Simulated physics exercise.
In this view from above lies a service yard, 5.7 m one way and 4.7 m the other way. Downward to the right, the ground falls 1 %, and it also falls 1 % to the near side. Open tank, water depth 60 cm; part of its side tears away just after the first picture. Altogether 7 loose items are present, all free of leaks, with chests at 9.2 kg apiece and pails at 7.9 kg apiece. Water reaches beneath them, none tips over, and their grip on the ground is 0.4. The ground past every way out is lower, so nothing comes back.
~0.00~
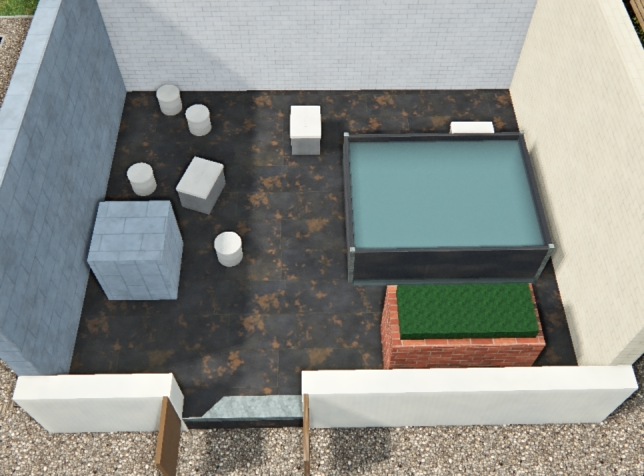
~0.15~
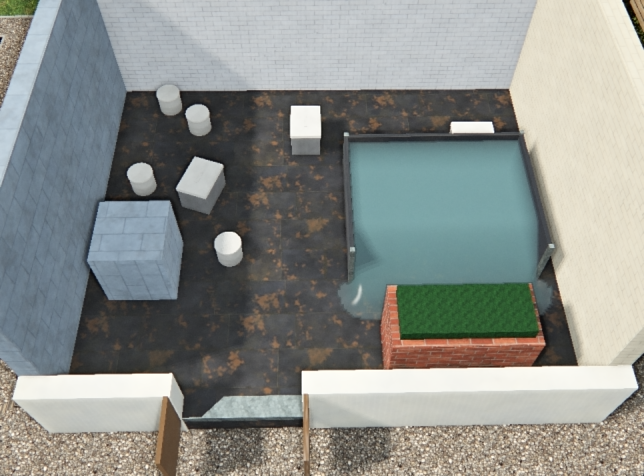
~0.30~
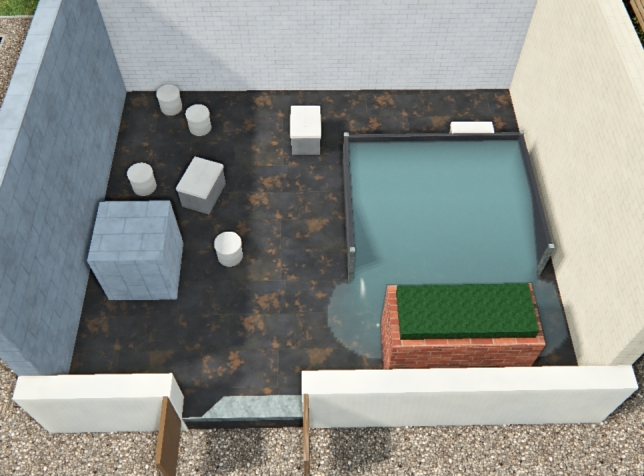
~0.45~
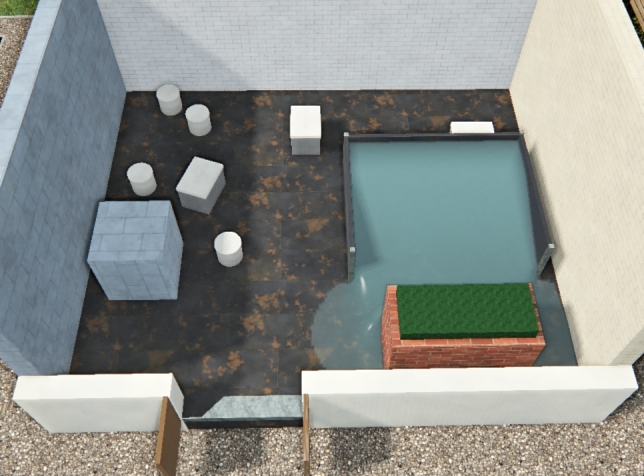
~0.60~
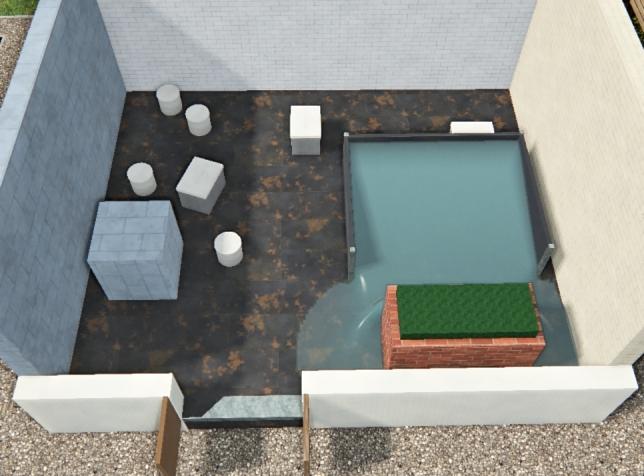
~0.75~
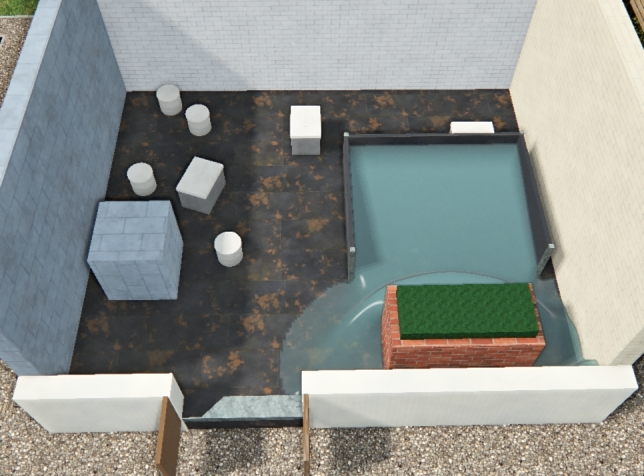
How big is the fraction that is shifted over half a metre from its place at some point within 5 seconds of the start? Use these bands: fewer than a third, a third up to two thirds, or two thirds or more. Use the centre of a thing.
It falls in fewer than a third.
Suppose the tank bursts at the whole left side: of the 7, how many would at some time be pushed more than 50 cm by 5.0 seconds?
Result: 6.
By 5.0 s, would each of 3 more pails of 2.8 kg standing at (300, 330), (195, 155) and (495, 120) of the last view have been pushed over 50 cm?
In that order: More, under, more.
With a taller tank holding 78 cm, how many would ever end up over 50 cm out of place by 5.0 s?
Under that setup the answer is 2.
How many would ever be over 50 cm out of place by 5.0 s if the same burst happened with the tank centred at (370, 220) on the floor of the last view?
That gives 1 of them.
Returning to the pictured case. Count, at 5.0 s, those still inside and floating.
The count is 0.
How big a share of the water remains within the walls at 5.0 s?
Somewhere near 88 percent, give or take.
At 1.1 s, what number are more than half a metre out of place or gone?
The number comes to 0.
After 1.1 s 0 of 7 are over 50 cm from their spots; 0 afloat.
After 2.2 s 0 of 7 are over 50 cm from their spots; 0 afloat.
After 3.5 s 0 of 7 are over 50 cm from their spots; 0 afloat.
After 5.0 s 0 of 7 are over 50 cm from their spots, and 0 have been at some point; 0 afloat.
